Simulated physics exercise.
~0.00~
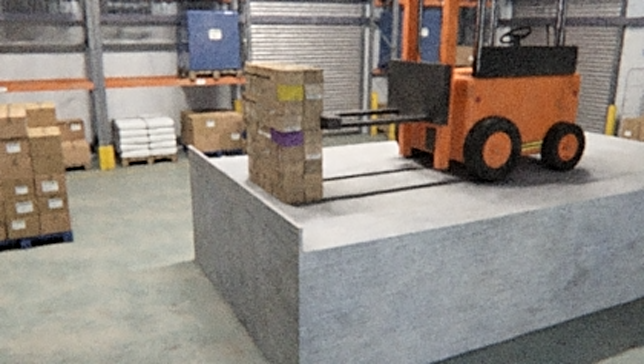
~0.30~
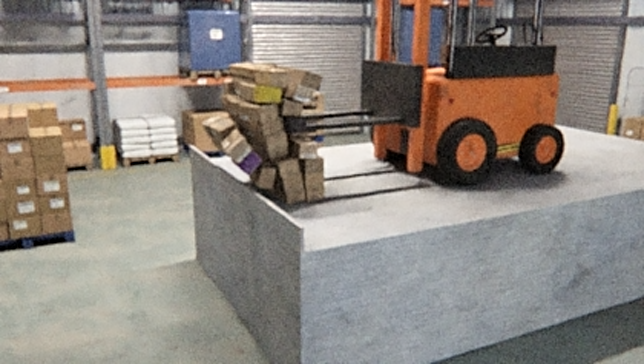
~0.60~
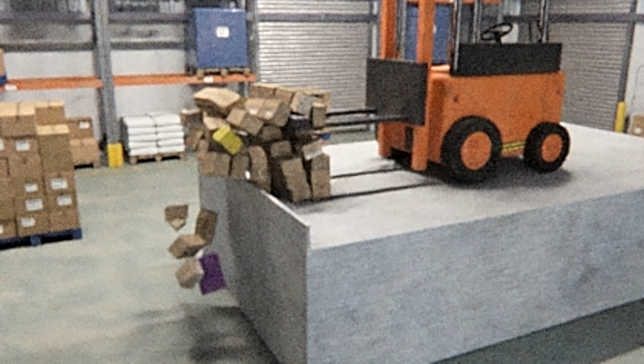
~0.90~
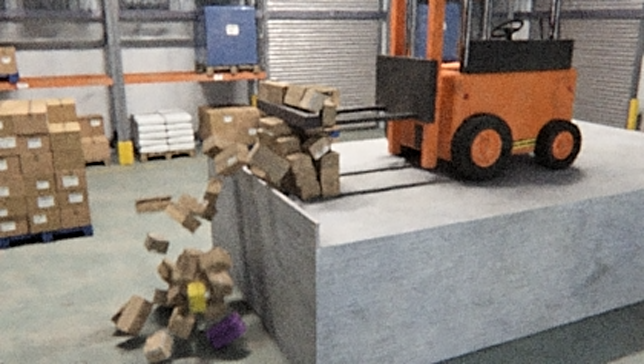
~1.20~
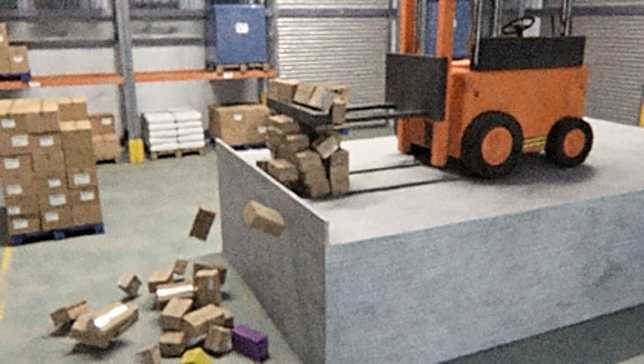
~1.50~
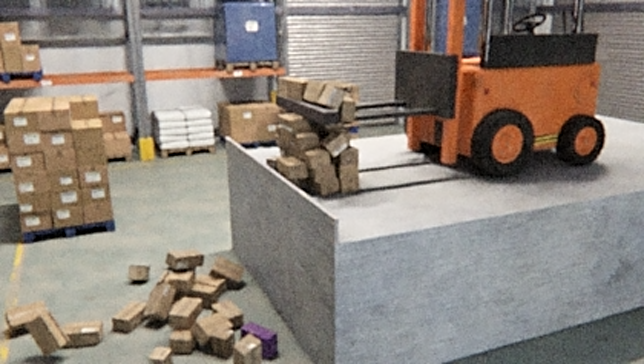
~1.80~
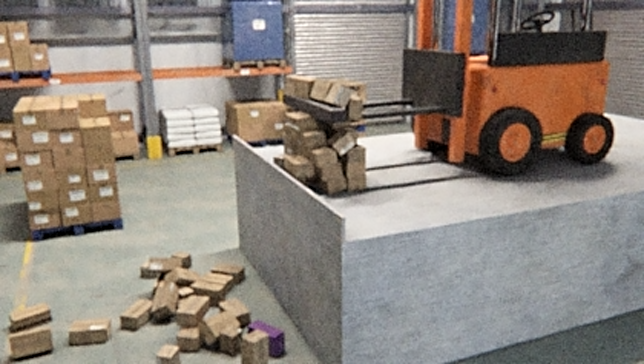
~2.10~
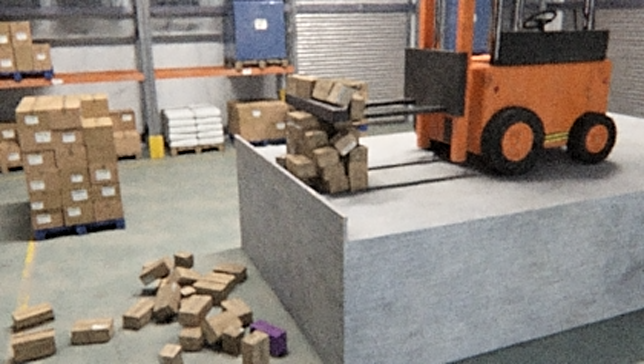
Orange forklift on a raised platform pushing over a stack of cardboard boxes, some tumbling to the warehouse floor, others staying heaped at the edge.
